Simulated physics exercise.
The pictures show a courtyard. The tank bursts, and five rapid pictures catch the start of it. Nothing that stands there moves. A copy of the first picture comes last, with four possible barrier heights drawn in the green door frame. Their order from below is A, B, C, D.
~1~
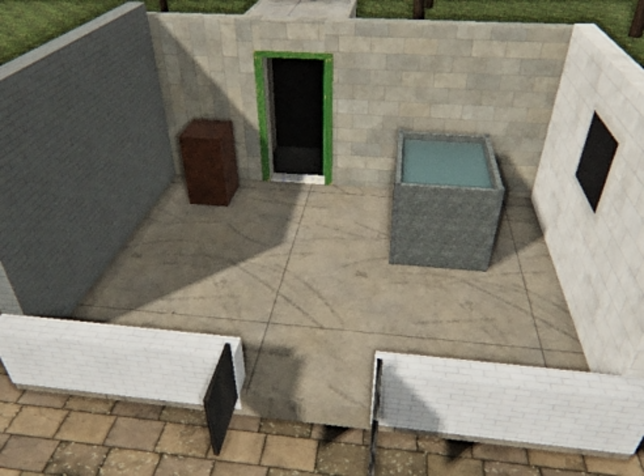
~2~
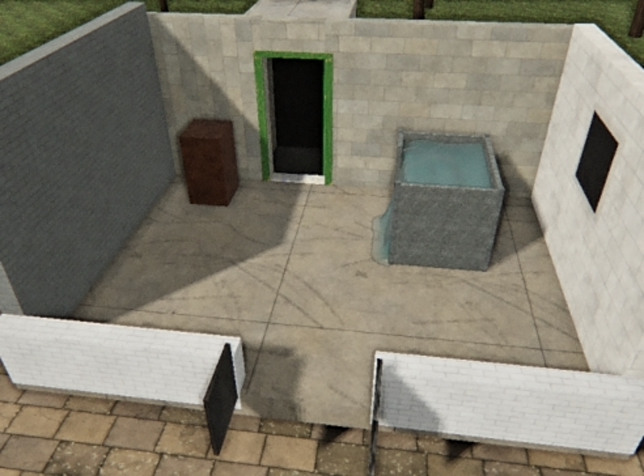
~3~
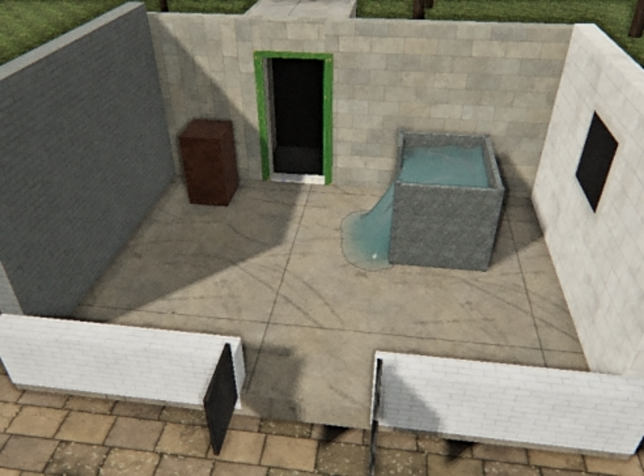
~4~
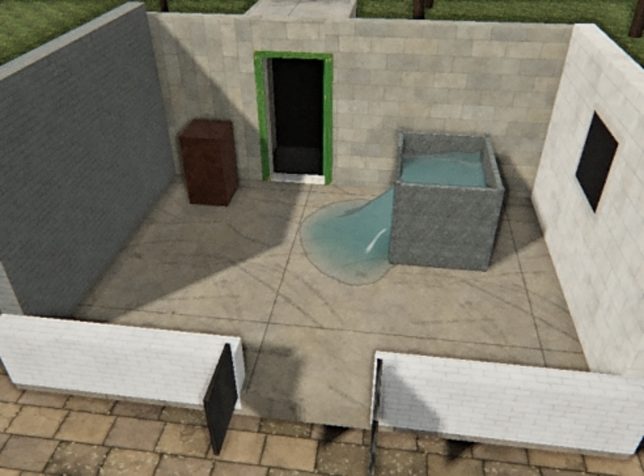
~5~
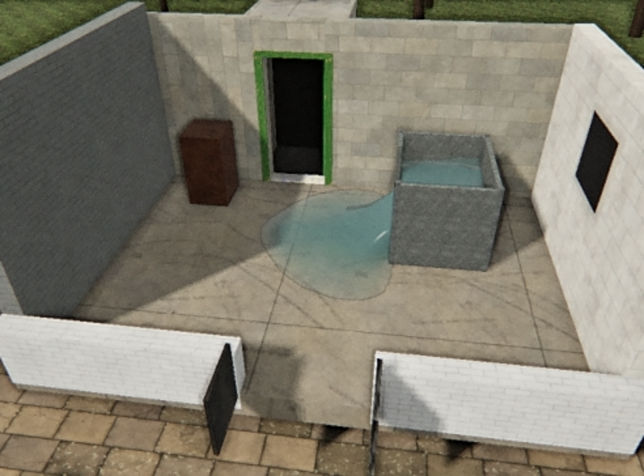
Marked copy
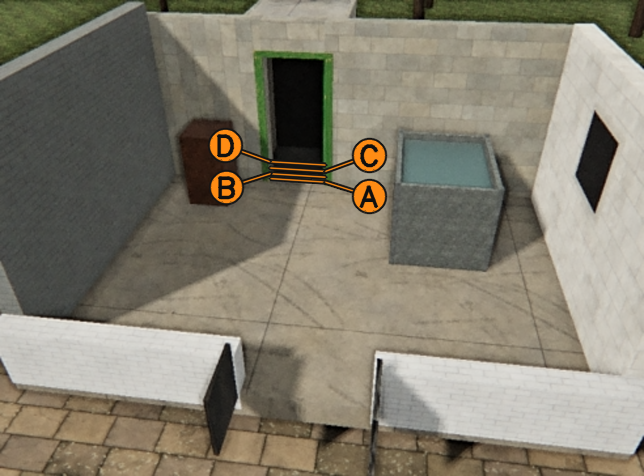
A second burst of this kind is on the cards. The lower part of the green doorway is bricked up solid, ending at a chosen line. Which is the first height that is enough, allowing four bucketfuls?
Height B.
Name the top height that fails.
It is A.
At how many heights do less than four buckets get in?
Three of the four.
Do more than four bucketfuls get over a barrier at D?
No, that is safe.
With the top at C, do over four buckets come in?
No.
On the marked copy, A at (297, 180); B at (297, 175); C at (297, 169); D at (297, 163); from the bottom up A, B, C, D.
With A, about 11 bucketfuls get in.
With B, a bucket or two gets in.
With C, nothing gets over.
With D, nothing gets over.
